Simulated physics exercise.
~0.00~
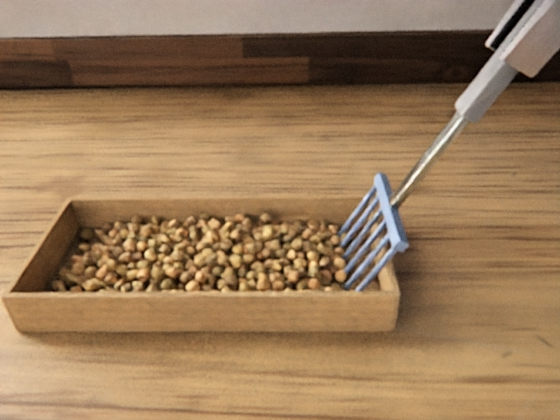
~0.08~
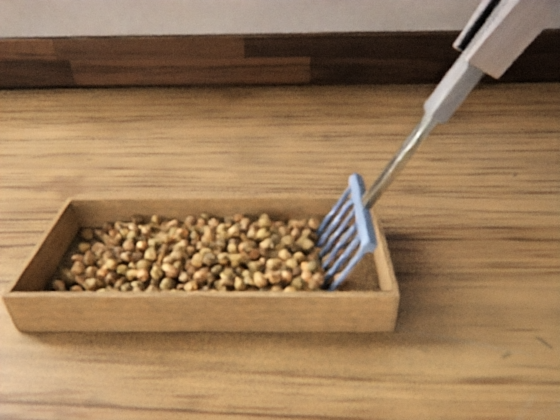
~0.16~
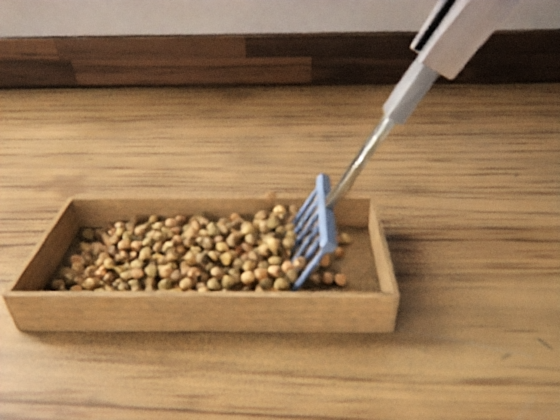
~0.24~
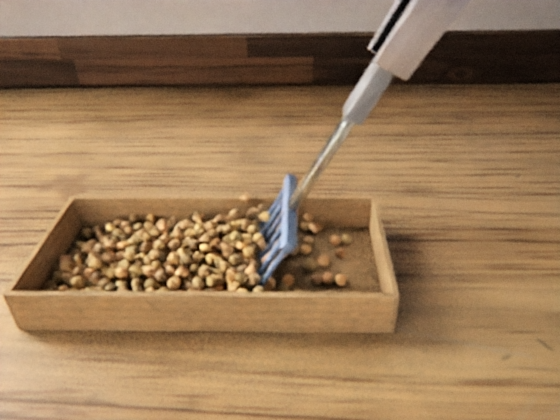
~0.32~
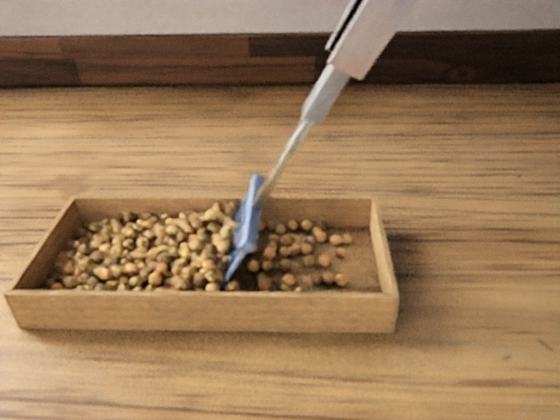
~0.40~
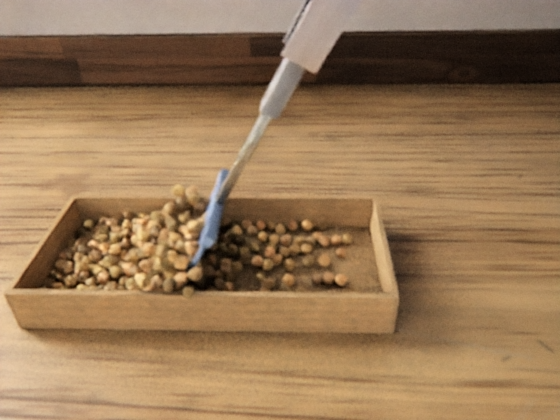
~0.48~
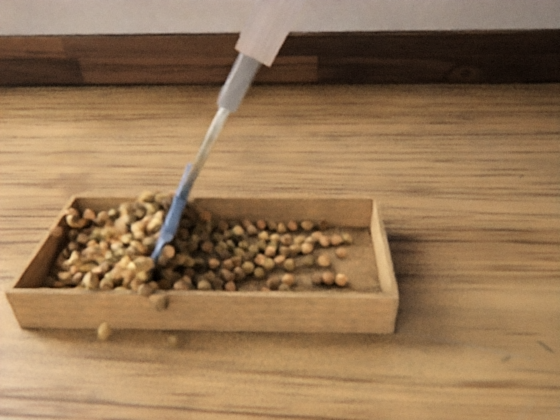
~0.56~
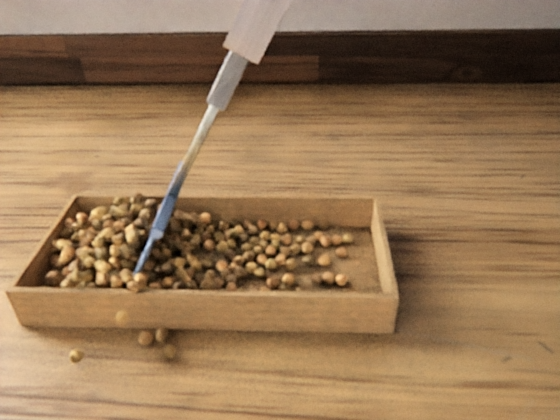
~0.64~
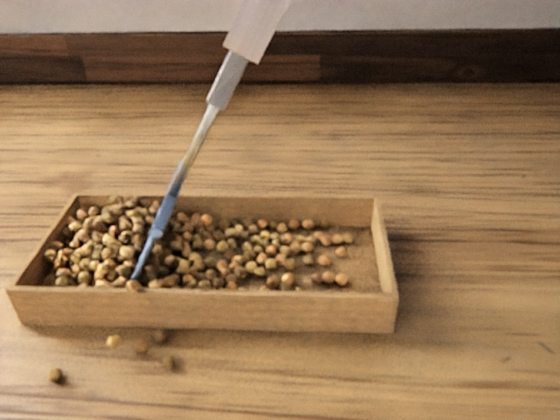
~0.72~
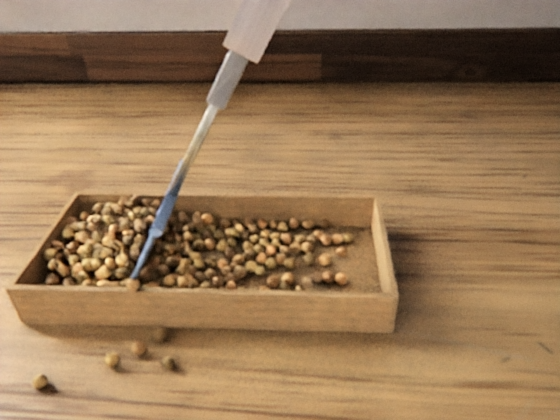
A robot arm dragged a blue fork leftward through a shallow wooden tray of dried chickpeas, heaping them toward the left end, then stopped with the fork still among them as a few spilled over the front edge and settled on the table.
